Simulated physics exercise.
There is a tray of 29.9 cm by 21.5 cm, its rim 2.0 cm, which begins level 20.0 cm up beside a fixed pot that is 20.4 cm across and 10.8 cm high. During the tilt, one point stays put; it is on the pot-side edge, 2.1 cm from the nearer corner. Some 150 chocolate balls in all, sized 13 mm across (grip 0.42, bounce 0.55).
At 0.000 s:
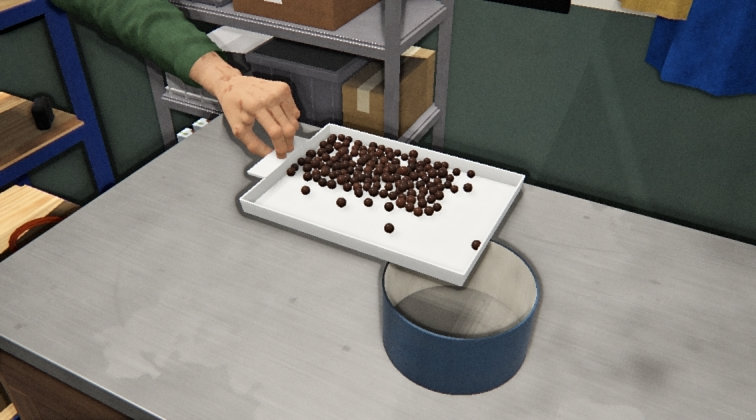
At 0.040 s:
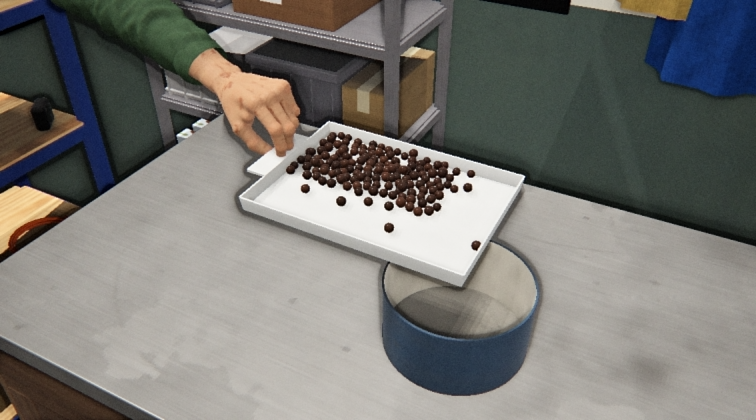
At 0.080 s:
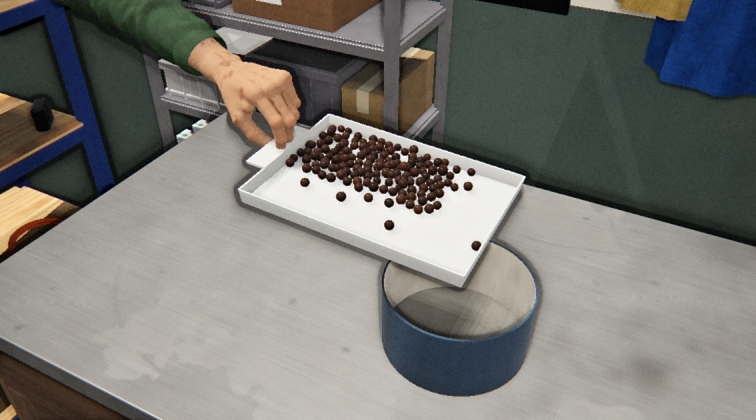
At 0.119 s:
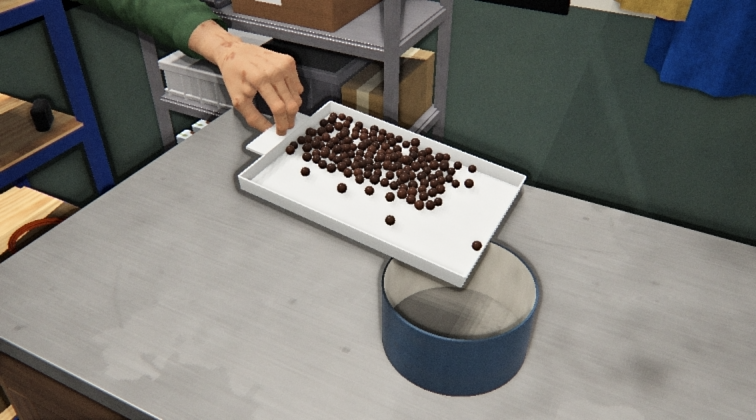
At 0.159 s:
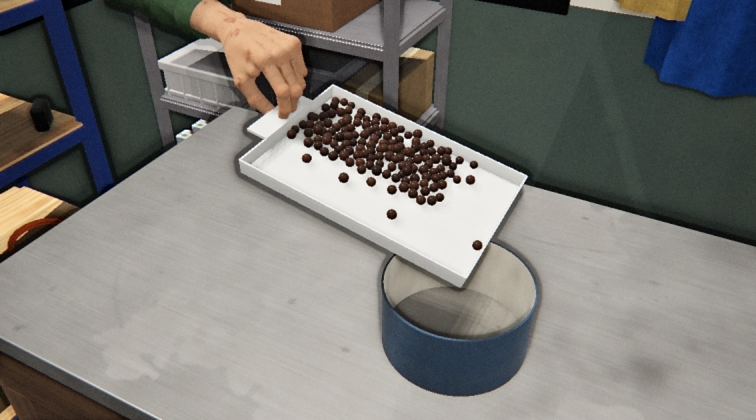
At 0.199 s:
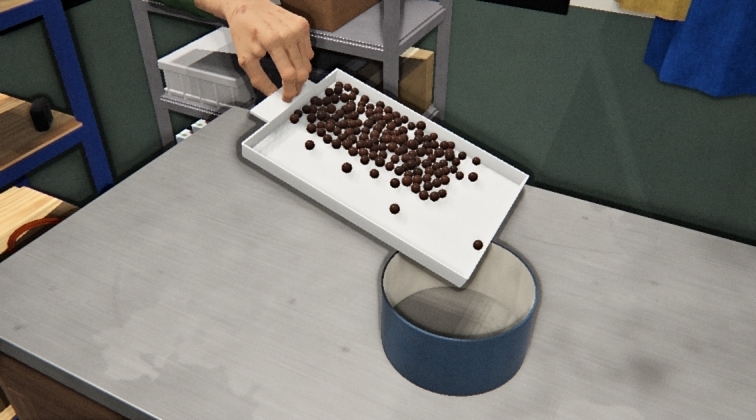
The clip shows a hand at the handle end of a white tray scattered with dark brown balls, steadily raising that end so the tray slants toward a blue round pot, while the balls stay clustered in place on it.
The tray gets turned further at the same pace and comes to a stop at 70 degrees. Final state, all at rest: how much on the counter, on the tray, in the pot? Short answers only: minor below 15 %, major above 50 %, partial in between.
Counter: Major, tray: Partial, pot: Minor.
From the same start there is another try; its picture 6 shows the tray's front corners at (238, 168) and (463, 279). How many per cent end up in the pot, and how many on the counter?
Pot 0 % / counter 65 %.
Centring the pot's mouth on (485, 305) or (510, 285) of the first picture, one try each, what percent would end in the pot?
I'd say some 25 per cent for the first and some 40 per cent for the second.
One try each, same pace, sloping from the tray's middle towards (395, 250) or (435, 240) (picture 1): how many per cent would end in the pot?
Roughly 0 % for the first direction, roughly 0 % for the second.
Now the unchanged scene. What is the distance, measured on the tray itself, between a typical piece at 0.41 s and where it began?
4 cm.
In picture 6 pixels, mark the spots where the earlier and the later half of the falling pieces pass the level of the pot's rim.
I'd mark about (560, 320) for the first half and about (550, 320) for the second.
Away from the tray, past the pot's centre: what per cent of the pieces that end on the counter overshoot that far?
I'd put it close to 100 per cent.
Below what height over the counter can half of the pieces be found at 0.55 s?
About 26 centimetres.
After 0.41 s, tilt 45 degrees; the tray holds 100 %, the pot 0 %.
After 0.55 s, tilt 62 degrees; the tray holds 100 %, the pot 0 %.
After 0.82 s, tilt 70 degrees; the tray holds 40 %, the pot 0 %.
By 2.1 s all is still; counter 60 %, tray 35 %, pot 5 %.
